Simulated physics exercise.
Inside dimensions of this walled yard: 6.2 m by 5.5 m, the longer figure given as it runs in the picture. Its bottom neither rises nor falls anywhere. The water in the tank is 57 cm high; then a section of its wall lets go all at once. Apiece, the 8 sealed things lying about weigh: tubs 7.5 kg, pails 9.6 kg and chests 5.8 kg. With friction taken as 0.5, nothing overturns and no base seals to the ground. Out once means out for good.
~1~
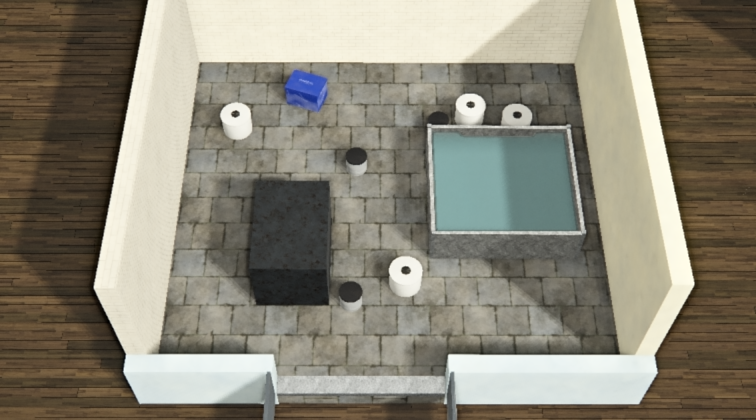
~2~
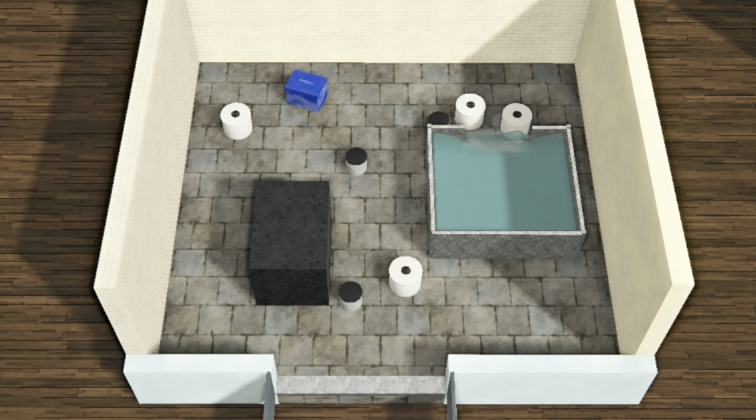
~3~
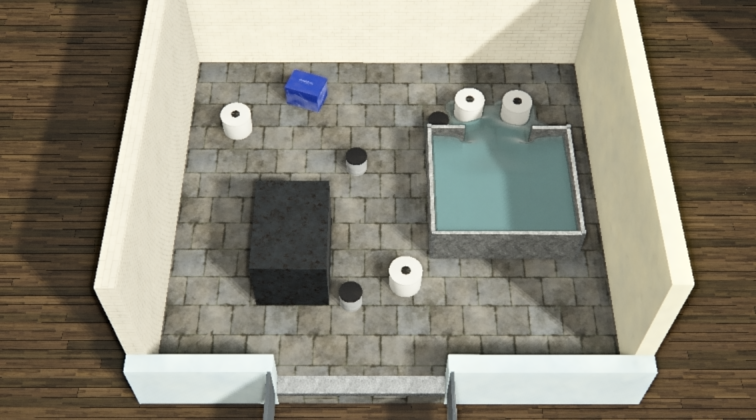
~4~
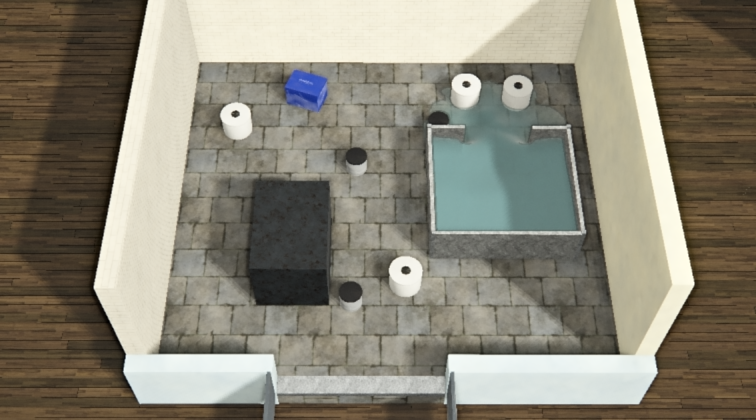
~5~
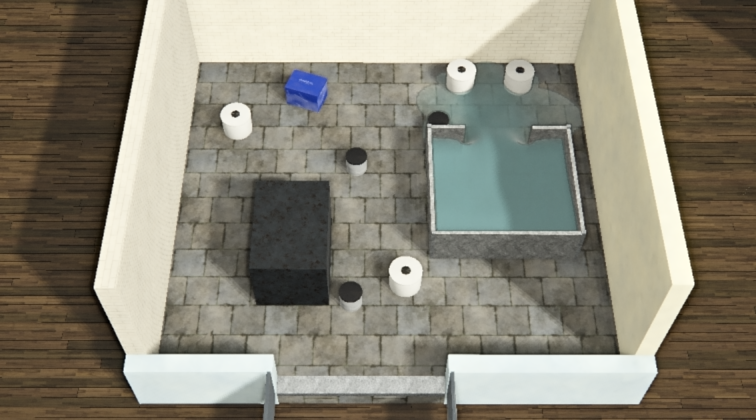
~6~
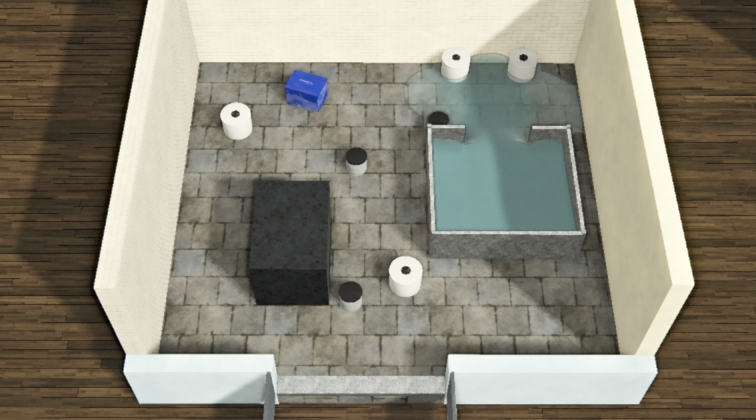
Water poured out through a gap at the back of the tank and spread across the stone floor to the back wall, pushing two white pails along with it while everything else stayed put.
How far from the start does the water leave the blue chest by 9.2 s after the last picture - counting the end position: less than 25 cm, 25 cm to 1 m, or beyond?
It ends well away.
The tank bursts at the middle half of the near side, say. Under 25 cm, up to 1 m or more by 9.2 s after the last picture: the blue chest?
The blue chest drifts a bit.
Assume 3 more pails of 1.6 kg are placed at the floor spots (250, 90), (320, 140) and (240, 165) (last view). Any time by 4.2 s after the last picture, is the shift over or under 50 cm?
In the order listed: Across the line; across the line; across the line.
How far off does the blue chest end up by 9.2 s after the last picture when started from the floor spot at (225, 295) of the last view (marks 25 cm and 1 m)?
What happens is that it covers a big distance.
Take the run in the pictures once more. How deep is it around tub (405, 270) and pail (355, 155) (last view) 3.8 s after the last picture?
I'd put it at 0 cm and 2 cm respectively.
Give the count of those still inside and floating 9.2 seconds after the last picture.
At that point I count 2.
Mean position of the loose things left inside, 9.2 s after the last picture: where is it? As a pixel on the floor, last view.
Centre of the remaining things: Roughly (394, 222).
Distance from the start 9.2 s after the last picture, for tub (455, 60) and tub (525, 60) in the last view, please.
The first ends 250 cm from its start, the second 100 cm.
Then, 1.2 s after the last picture the blue chest is near (303, 86), 0.1 m from its start, aground; 0 of 8 are out; 1 afloat.
Then, 3.8 s after the last picture the blue chest is near (226, 198), 2.4 m from its start, aground; 0 of 8 are out; 2 afloat.
Then, 6.2 s after the last picture the blue chest is near (237, 322), 4.2 m from its start, afloat; 0 of 8 are out; 4 afloat.
Then, 9.2 s after the last picture the blue chest has gone out; 1 of 8 are out; 2 afloat.
